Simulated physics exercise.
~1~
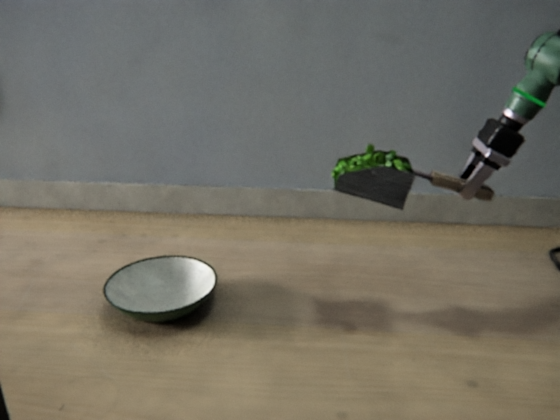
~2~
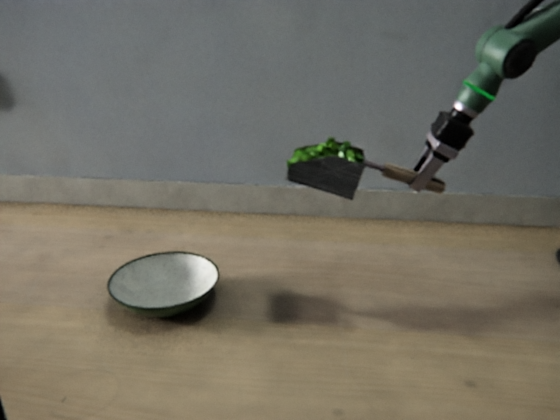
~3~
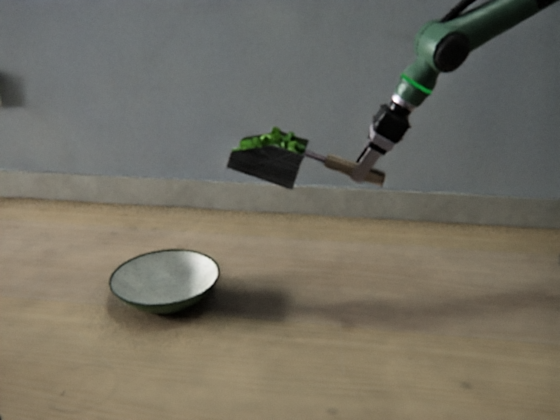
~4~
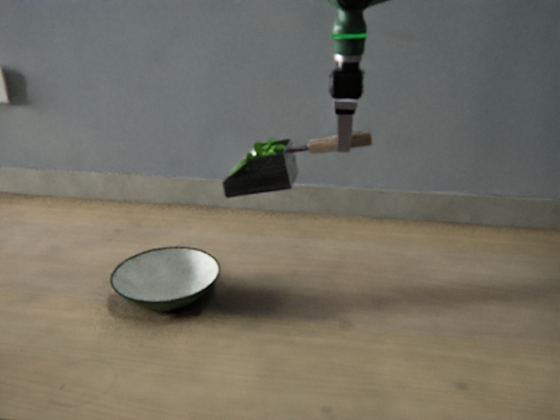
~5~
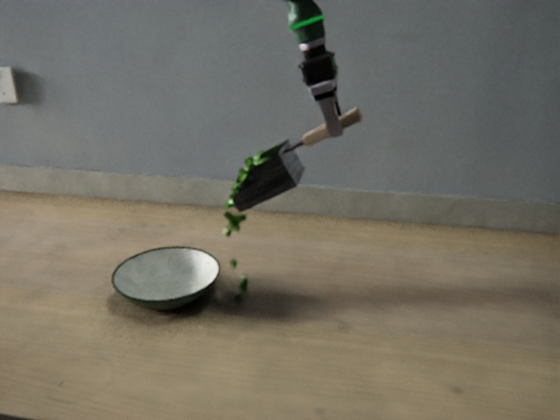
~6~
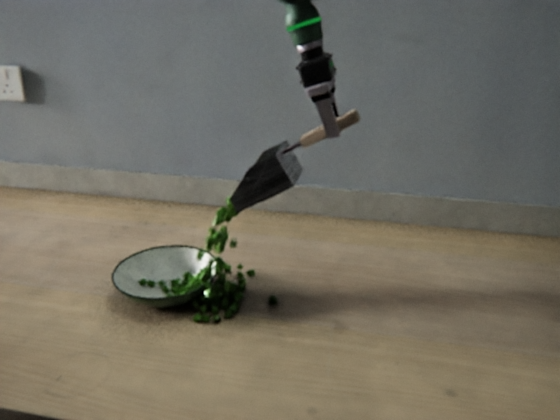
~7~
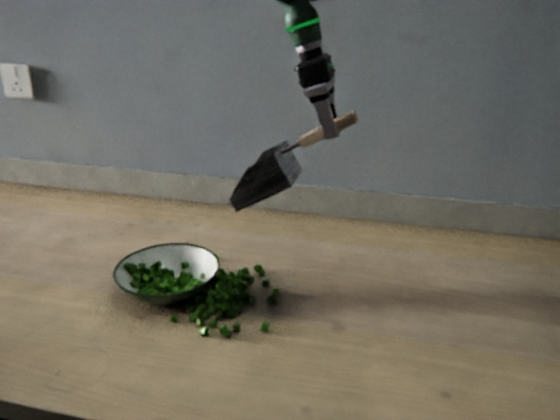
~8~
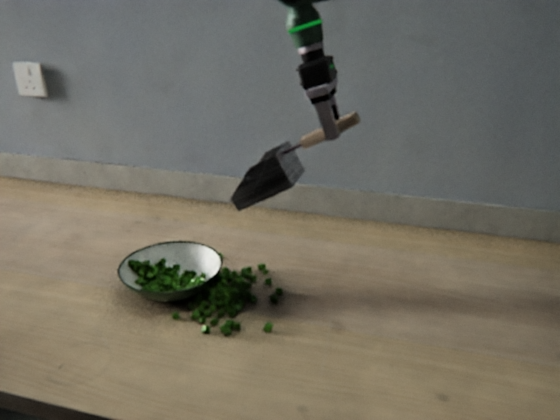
On a pale wooden tabletop before a grey wall, a shallow bowl with a white inside and dark rim sits at the left. A green and black robotic arm holds a dark scoop by its wooden handle, heaped with small green vegetable pieces. The arm carries the scoop left through the air, stopping above and just right of the bowl. It tips the scoop forward, and the pieces slide off the front edge and tumble down. Some land in the bowl while many scatter beside it, and the emptied scoop stays tilted above.
